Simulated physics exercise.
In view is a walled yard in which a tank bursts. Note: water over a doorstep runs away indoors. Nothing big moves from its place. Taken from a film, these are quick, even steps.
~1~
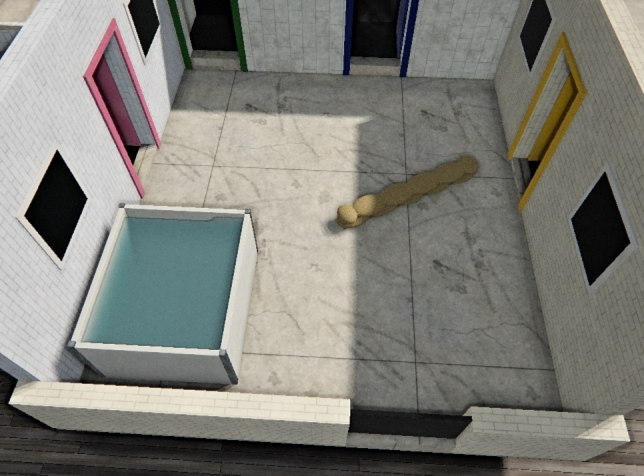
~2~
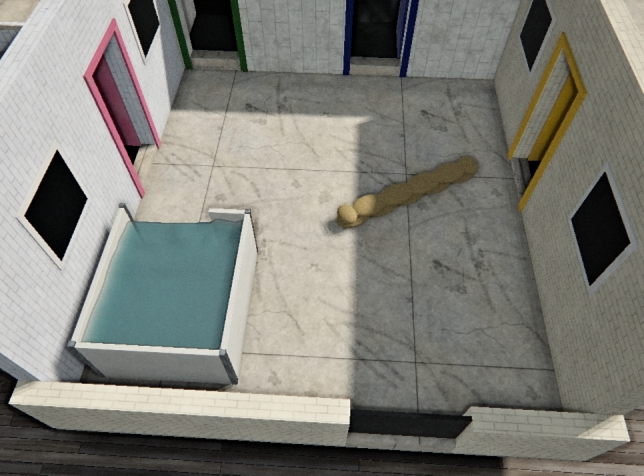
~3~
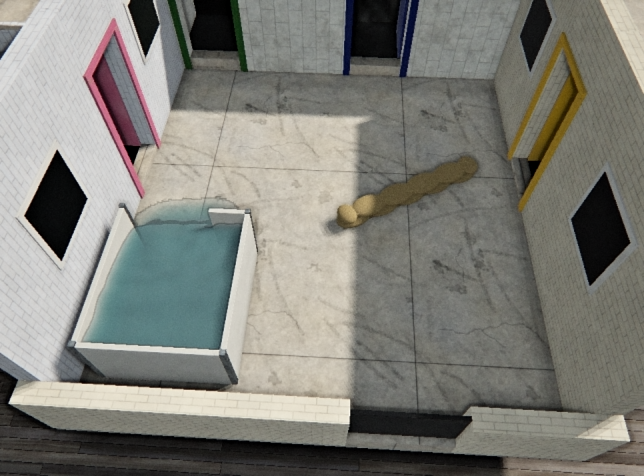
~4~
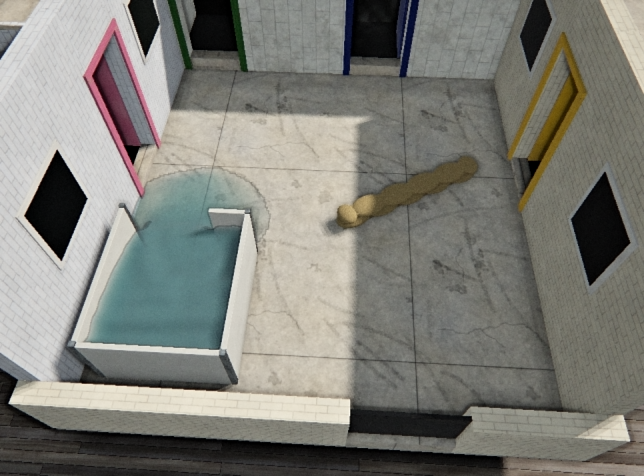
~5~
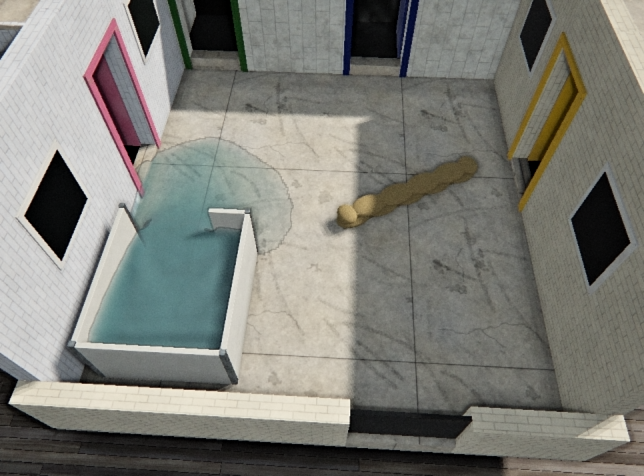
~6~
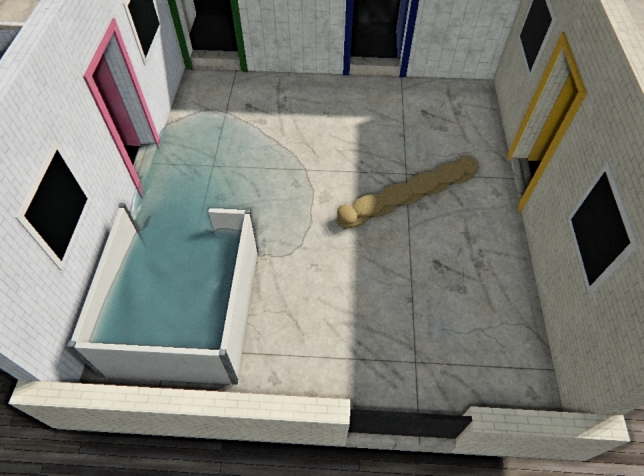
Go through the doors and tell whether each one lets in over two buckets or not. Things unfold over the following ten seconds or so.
Green door: Over two buckets; pink door: Over two buckets; blue door: Two buckets or fewer; yellow door: Over two buckets.
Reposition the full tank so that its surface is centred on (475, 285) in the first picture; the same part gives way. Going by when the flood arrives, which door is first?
The yellow door.
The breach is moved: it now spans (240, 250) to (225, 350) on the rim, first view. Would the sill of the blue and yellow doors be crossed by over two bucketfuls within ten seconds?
One by one: Blue door holds; yellow door takes more.
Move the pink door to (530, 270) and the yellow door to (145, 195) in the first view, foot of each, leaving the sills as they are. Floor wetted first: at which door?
The one in yellow.
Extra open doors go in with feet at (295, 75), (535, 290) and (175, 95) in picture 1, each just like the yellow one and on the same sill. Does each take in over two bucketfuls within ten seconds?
Crosses the line; stays below the line; crosses the line.
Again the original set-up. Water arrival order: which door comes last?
The one in yellow.
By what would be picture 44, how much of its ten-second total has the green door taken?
My estimate: Close to 100 per cent.
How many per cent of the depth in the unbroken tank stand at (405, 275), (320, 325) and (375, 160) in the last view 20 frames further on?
0, 0 and 2 in a hundred, in turn.
A moment on, water covers 35 % of the floor; the green door under two buckets in, the pink door over two buckets in, the blue door not reached, the yellow door not reached.
Next, water covers 40 % of the floor; the green door far over two buckets in, the pink door over two buckets in, the blue door wet at the sill, nothing in, the yellow door not reached.
Then, water covers 50 % of the floor; the green door far over two buckets in, the pink door over two buckets in, the blue door wet at the sill, nothing in, the yellow door not reached.
Later, water covers 75 % of the floor; the green door far over two buckets in, the pink door far over two buckets in, the blue door wet at the sill, nothing in, the yellow door under two buckets in.
In the end, water covers 95 % of the floor; the green door far over two buckets in, the pink door far over two buckets in, the blue door wet at the sill, nothing in, the yellow door over two buckets in.
